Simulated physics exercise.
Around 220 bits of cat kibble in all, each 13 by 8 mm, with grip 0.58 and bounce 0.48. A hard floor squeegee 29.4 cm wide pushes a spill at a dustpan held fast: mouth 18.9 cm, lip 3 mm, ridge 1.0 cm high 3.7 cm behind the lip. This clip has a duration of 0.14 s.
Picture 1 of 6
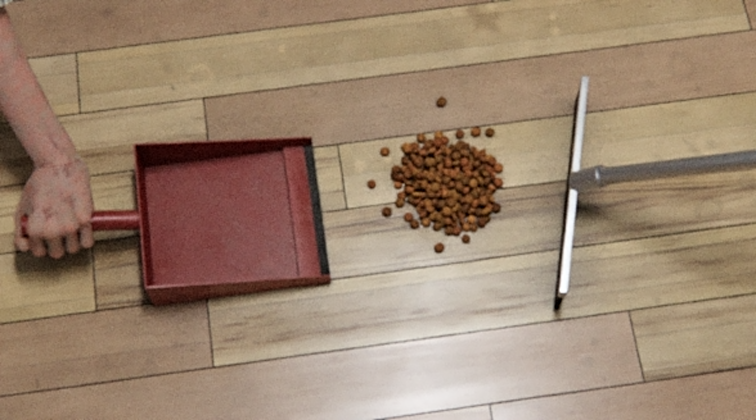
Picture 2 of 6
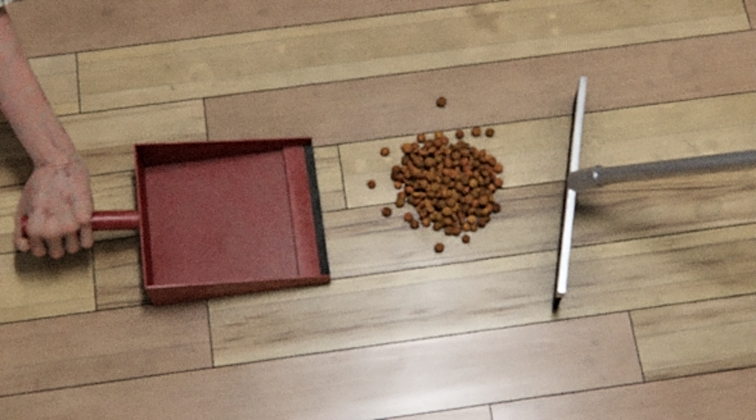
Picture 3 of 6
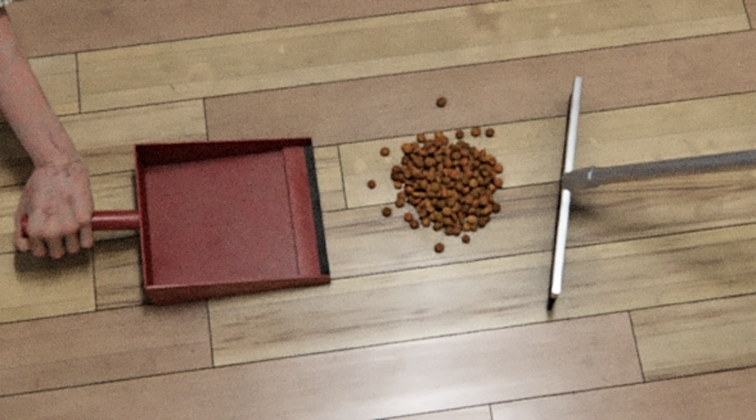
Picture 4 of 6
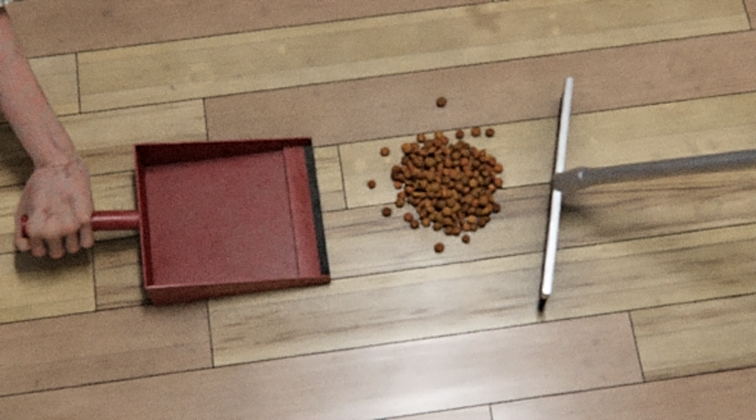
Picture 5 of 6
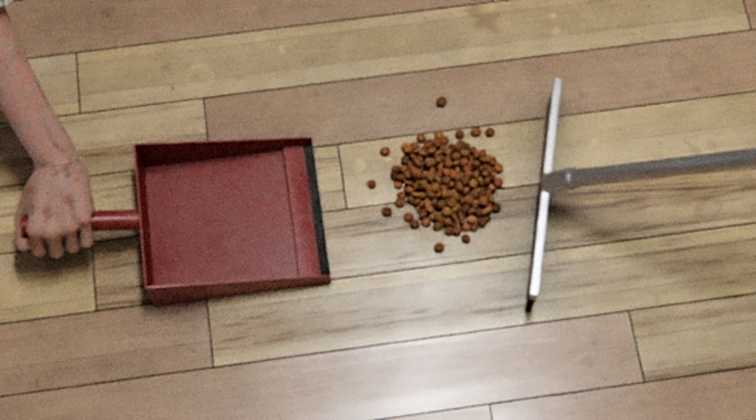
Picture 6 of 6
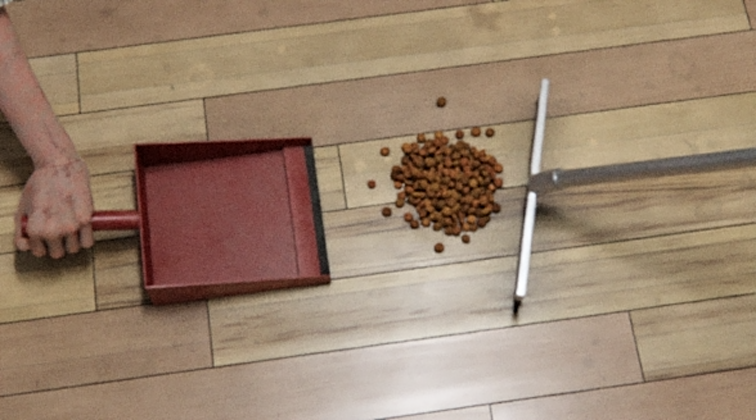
A hand held a red dustpan still on a wooden floor, while a long-handled squeegee slid a short way left toward a small heap of brown kibble, which stayed where it was.
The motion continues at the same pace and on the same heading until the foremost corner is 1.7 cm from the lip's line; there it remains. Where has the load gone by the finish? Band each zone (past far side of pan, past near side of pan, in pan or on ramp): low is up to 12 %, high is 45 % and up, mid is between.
Far side mid, near side low, pan low.
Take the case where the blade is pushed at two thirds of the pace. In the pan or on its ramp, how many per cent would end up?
Then about 5 per cent.
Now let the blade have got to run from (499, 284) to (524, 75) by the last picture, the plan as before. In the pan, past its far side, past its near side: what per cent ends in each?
Pan 20 % / far 35 % / near 0 %.
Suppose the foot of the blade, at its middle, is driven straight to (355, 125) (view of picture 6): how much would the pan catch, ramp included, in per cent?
Some 20 per cent.
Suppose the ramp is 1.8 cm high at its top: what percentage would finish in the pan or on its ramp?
I'd guess close to 5 per cent.
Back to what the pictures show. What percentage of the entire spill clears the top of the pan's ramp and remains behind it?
Roughly 0 in a hundred.
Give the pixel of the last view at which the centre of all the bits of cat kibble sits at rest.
Near (345, 177).
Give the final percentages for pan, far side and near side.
Result in %: Far side 20, near side 0, pan 5.
Then, 0.18 s after the last picture, middle of the blade 16 cm from the lip; 0 % over the lip, far side 5 %, near side 0 %.
Then, 0.31 s after the last picture, middle of the blade 9 cm from the lip; 0 % over the lip, far side 15 %, near side 0 %.
Then, 0.56 s after the last picture, middle of the blade 6 cm from the lip; 5 % over the lip, far side 20 %, near side 0 %.
In the end, far side 20 %, near side 0 %, pan 5 %, in front of the lip or behind the blade 75 %.
